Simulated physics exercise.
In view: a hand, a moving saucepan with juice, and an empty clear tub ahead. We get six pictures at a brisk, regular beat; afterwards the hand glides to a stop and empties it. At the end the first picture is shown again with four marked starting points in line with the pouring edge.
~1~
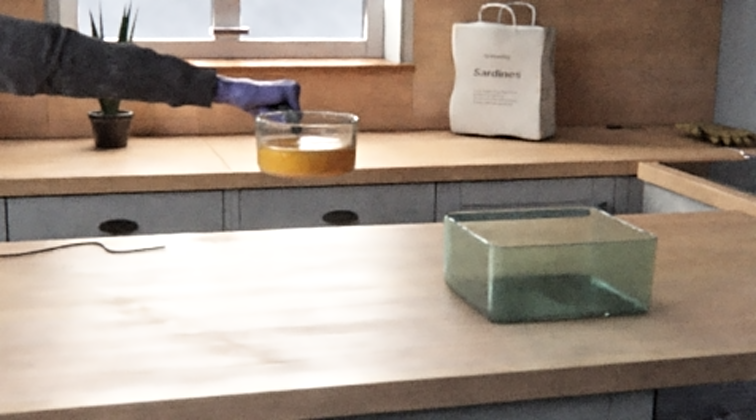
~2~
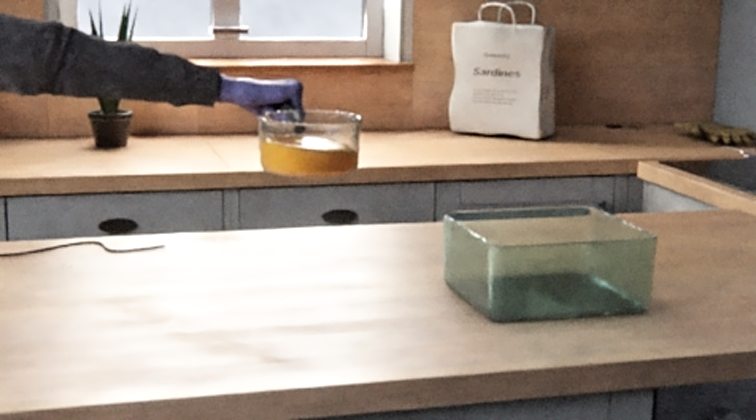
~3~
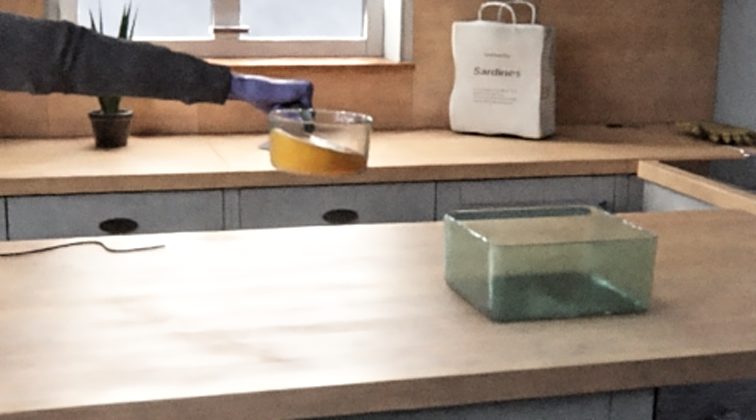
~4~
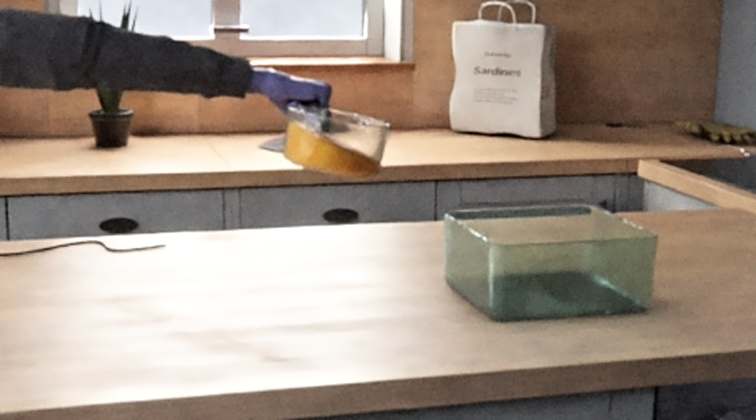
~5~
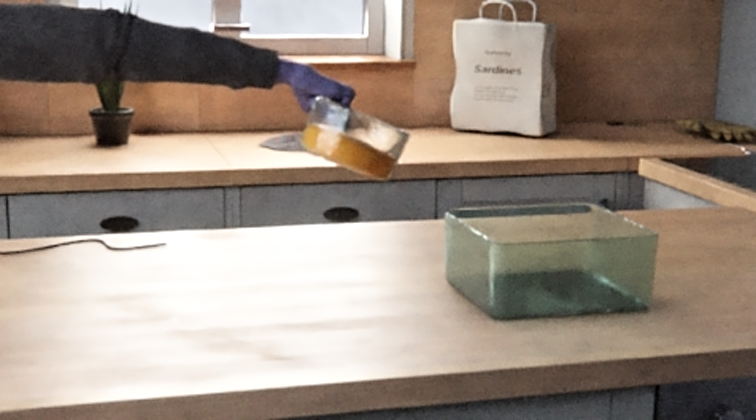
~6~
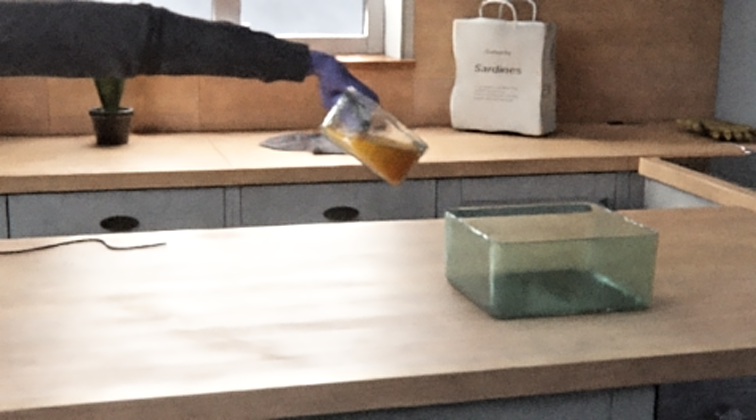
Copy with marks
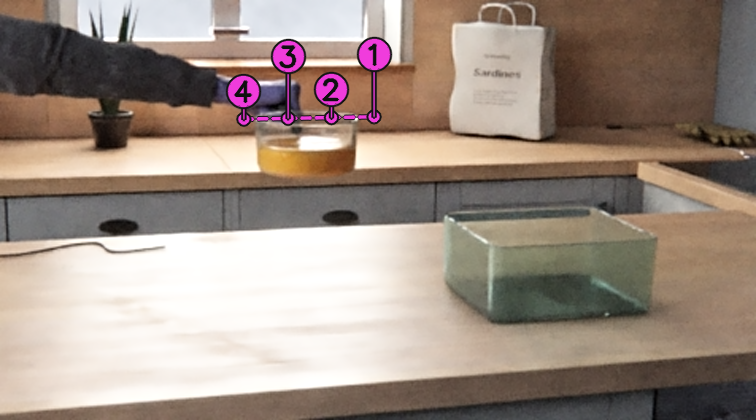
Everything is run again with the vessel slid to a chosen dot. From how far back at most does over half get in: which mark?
Use spot 2.
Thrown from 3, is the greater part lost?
Yes, that goes wrong.
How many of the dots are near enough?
Two of the four.
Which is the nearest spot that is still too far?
Here it is spot 3.
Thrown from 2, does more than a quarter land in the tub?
Yes, it does.
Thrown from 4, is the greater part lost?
Yes, it does.
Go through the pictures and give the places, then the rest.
Upright, lip at (354, 117); tub from (488, 323) to (648, 312); nothing has left yet, in the first frame.
Upright, lip at (357, 116); nothing has left yet, in the second frame.
Tipped about 3°, lip at (368, 117); nothing has left yet, in the third frame.
Tipped about 10°, lip at (386, 123); nothing has left yet, in the fourth frame.
Tipped about 22°, lip at (406, 132); nothing has left yet, in the fifth frame.
Tipped about 37°, lip at (425, 145); nothing has left yet, in the sixth frame.
On the marked copy, 1 at (374, 116); 2 at (331, 117); 3 at (288, 118); 4 at (243, 119).
Choosing 1, about 85 % lands in the tub, 2 % falls short and 13 % goes beside or beyond.
Choosing 2, about 75 % lands in the tub, 19 % falls short and 7 % goes beside or beyond.
Choosing 3, about 16 % lands in the tub, 82 % falls short.
Choosing 4, about 0 % lands in the tub, 98 % falls short.
